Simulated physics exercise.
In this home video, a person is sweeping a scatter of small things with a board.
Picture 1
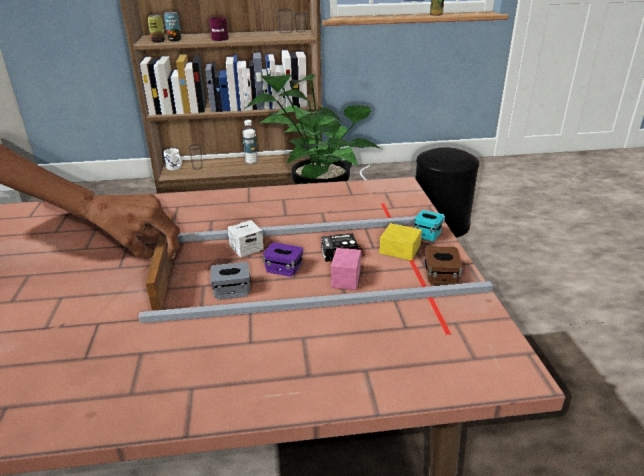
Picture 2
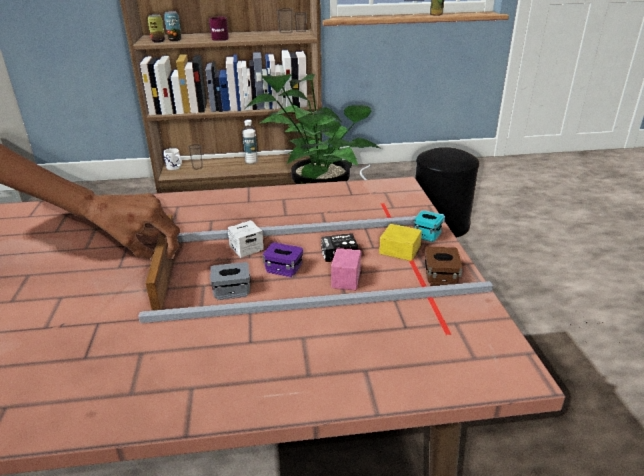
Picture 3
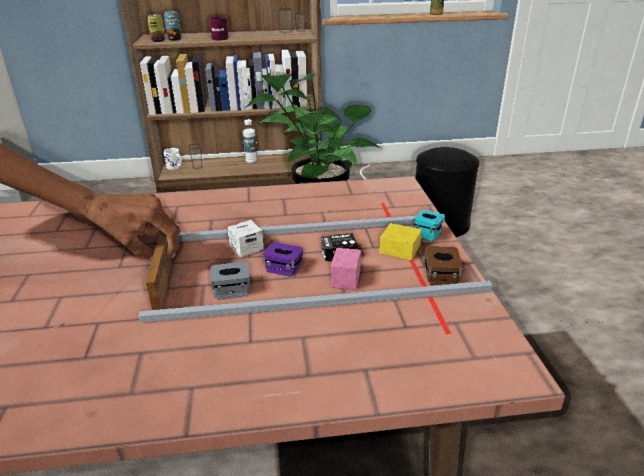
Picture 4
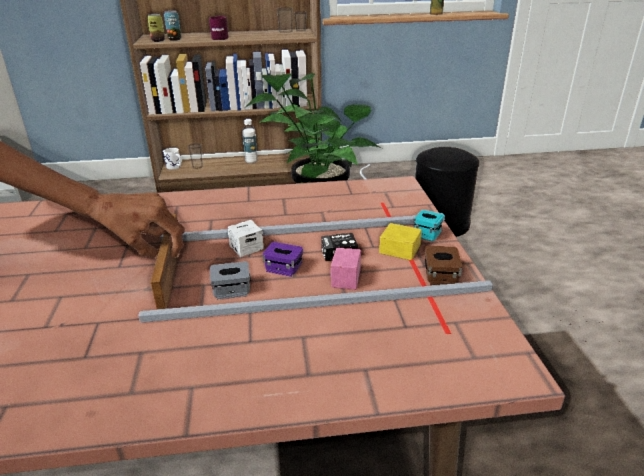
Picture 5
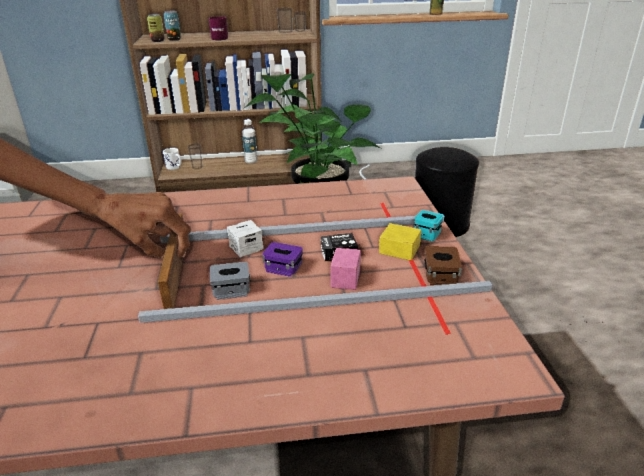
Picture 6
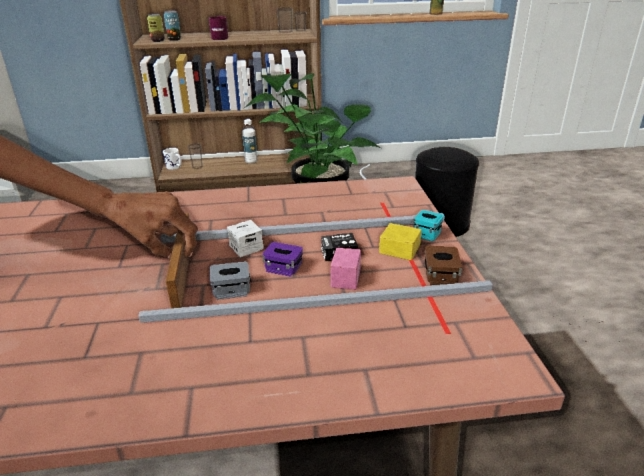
A hand holding a small wooden board upright at the left end of two grey rails keeps it nearly still at first, then slides it slightly right across the brick-patterned table. The scattered small boxes between the rails, including white, purple, pink, yellow and brown ones, stay where they are.
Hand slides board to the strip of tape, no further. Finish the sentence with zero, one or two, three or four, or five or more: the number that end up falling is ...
The number that end up falling is one or two.
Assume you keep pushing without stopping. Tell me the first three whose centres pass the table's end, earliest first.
The yellow block, the brown case, the black box.
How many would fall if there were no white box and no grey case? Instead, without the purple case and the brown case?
First 1, then 0.
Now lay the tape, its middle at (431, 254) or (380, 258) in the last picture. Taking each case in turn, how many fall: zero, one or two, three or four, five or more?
First tape: More than four. Second tape: Zero.
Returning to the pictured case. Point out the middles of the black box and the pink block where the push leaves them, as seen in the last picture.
(453, 241) and (464, 258), approximately.
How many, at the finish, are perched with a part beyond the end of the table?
It would come to 1.
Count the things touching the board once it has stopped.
That makes 3.
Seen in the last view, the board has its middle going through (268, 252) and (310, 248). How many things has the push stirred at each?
The count reaches 3 first and 5 second.
Early on, none off yet; turquoise case at rest near (428, 226); brown case at rest near (442, 265); yellow block at rest near (400, 241).
A while later, none off yet; turquoise case at rest near (428, 226); brown case at rest near (442, 265); yellow block moving near (404, 241).
Further along, none off yet; turquoise case at rest near (431, 223); brown case travelled a little near (461, 264); yellow block travelled well along near (457, 241).
Finally, the number that fall off is one or two; lost, yellow block and brown case.
